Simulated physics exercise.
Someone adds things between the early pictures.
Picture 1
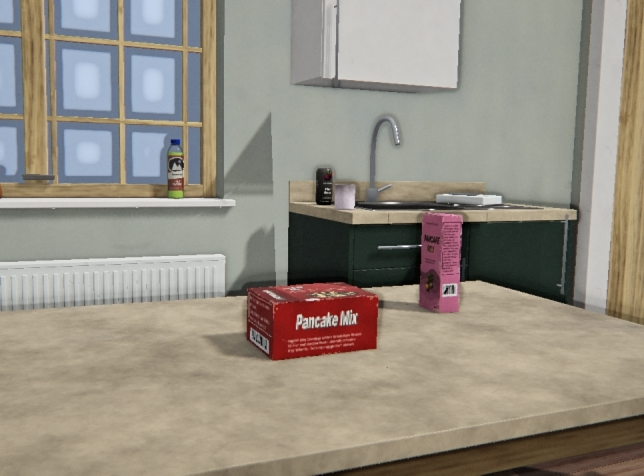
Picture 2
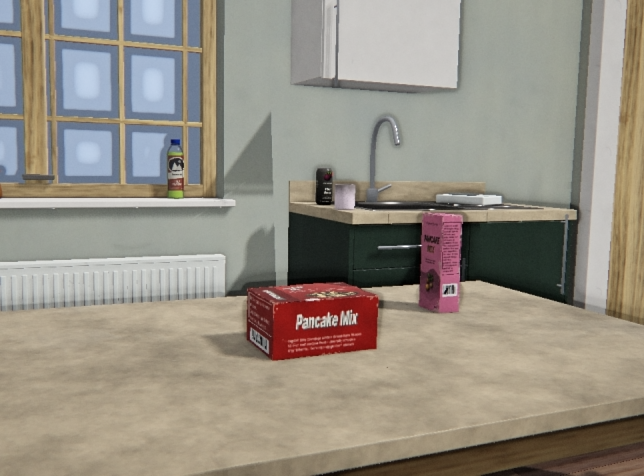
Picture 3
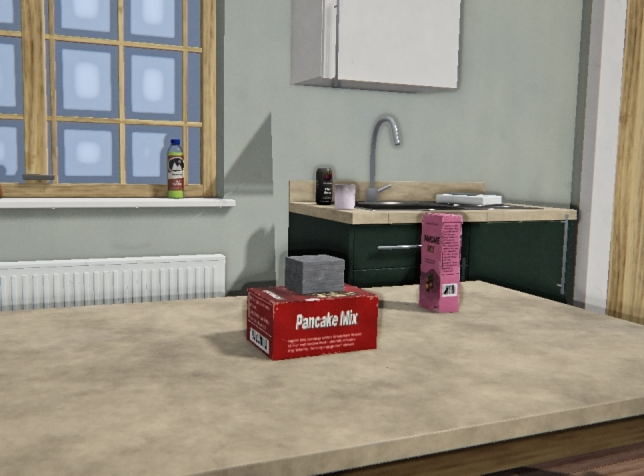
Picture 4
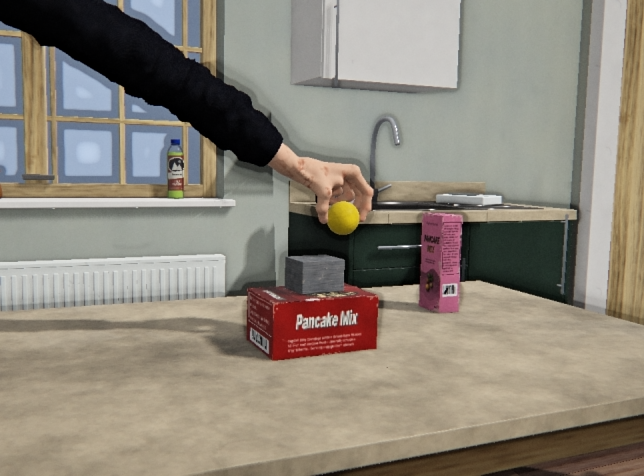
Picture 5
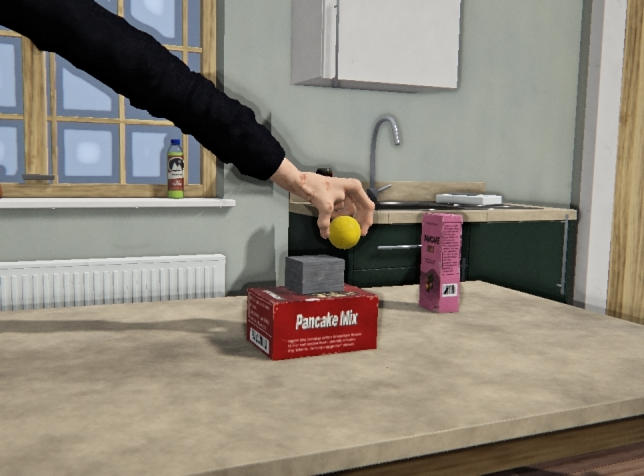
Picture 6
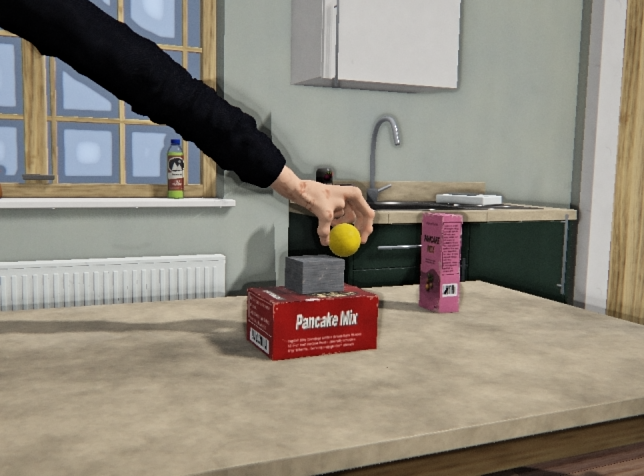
A grey block appears on top of the red pancake mix box, which sits on a counter near a pink carton. A hand then reaches in from the upper left holding a yellow lemon above the box, and lowers it slightly beside the block.
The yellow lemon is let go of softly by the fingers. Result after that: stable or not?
Not stable.
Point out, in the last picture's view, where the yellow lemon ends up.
Somewhere around (385, 321) in the last picture.
Then, 0.30 s on from there, yellow lemon now fallen.
Then, 0.90 s on from there, things are still on the move.
In the end, fallen, yellow lemon; the other 3 unmoved. At the end, from the last picture's camera, yellow lemon near (385, 320). The pile comes apart.
